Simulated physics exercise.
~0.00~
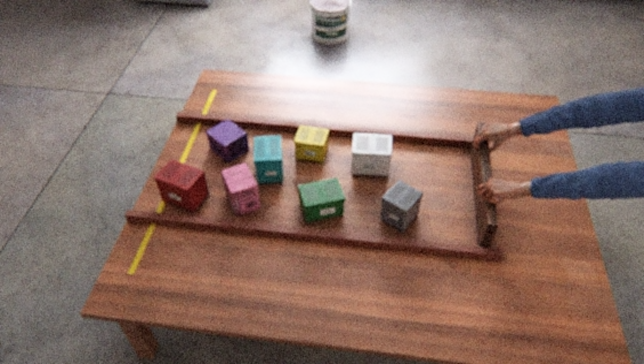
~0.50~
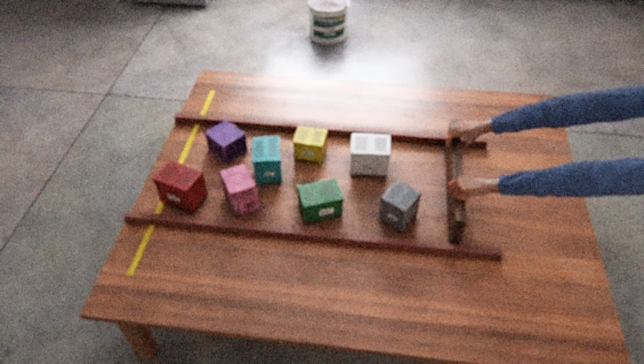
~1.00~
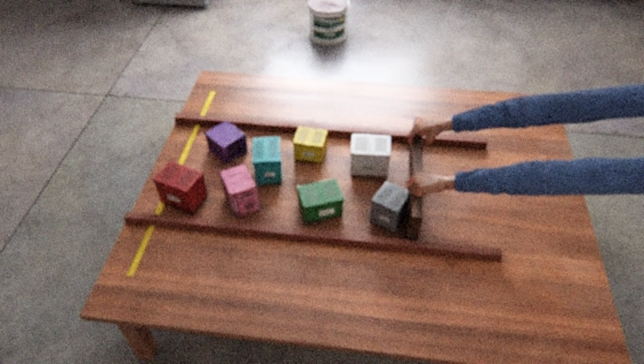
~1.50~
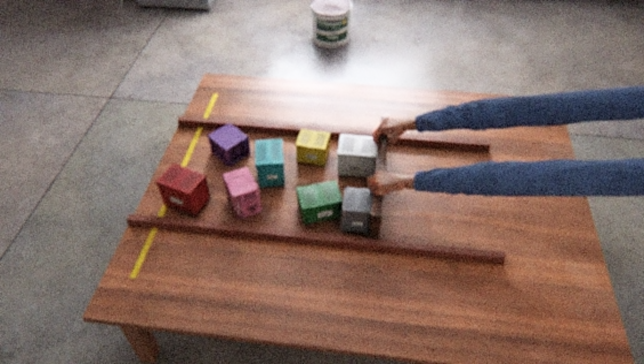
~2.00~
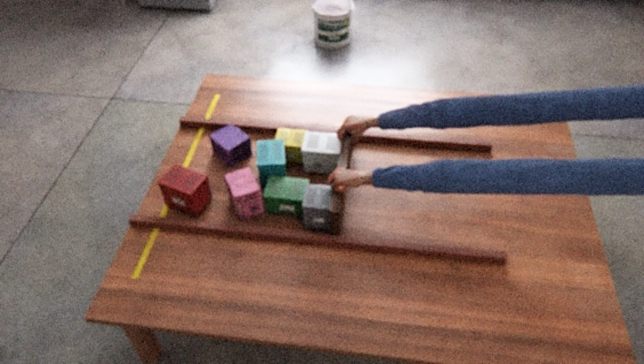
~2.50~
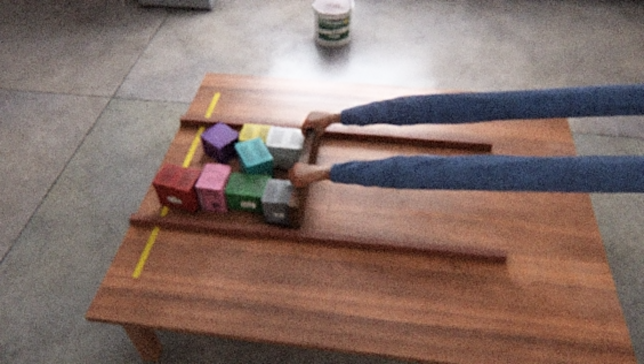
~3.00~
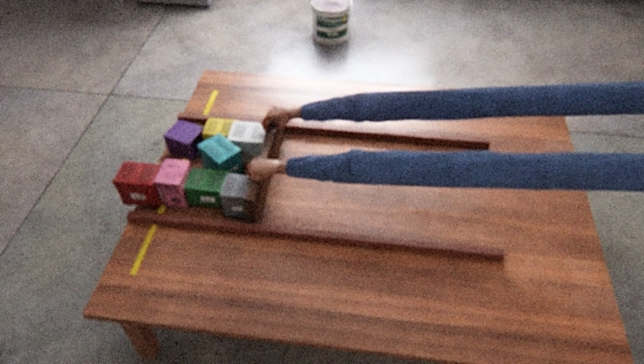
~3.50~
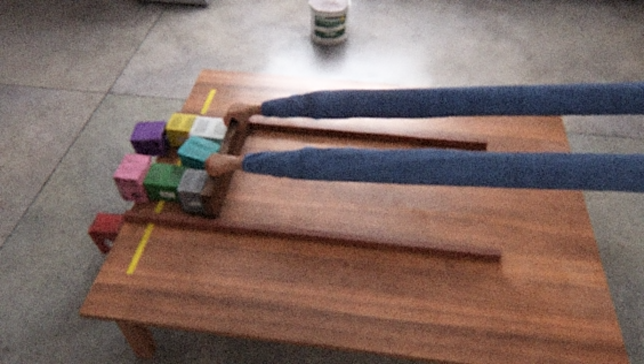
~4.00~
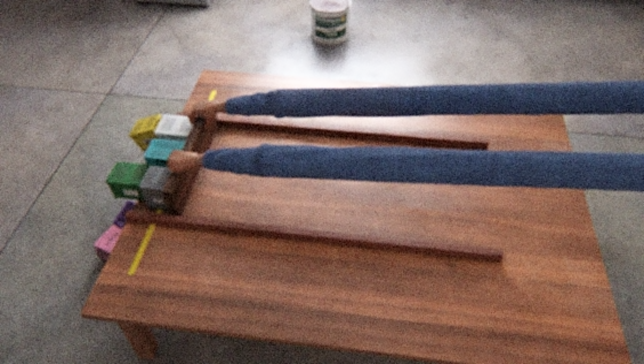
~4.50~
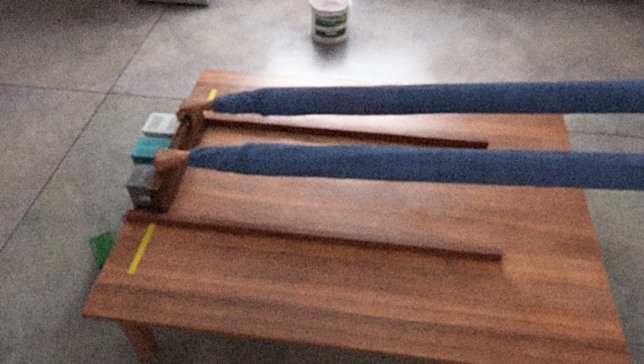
On a wooden table in a concrete-floored room, eight colourful boxes sit scattered between two rails, with a strip of yellow tape near the left end. Two hands in blue sleeves slide a dark plank leftward, meeting the grey box first and then the white one. The green and yellow boxes are caught up next, and soon the whole group bunches together and moves toward the edge. The red box drops off first, followed by the purple, pink, yellow and green ones. At the end, the grey, white and teal boxes remain at the rim against the plank.
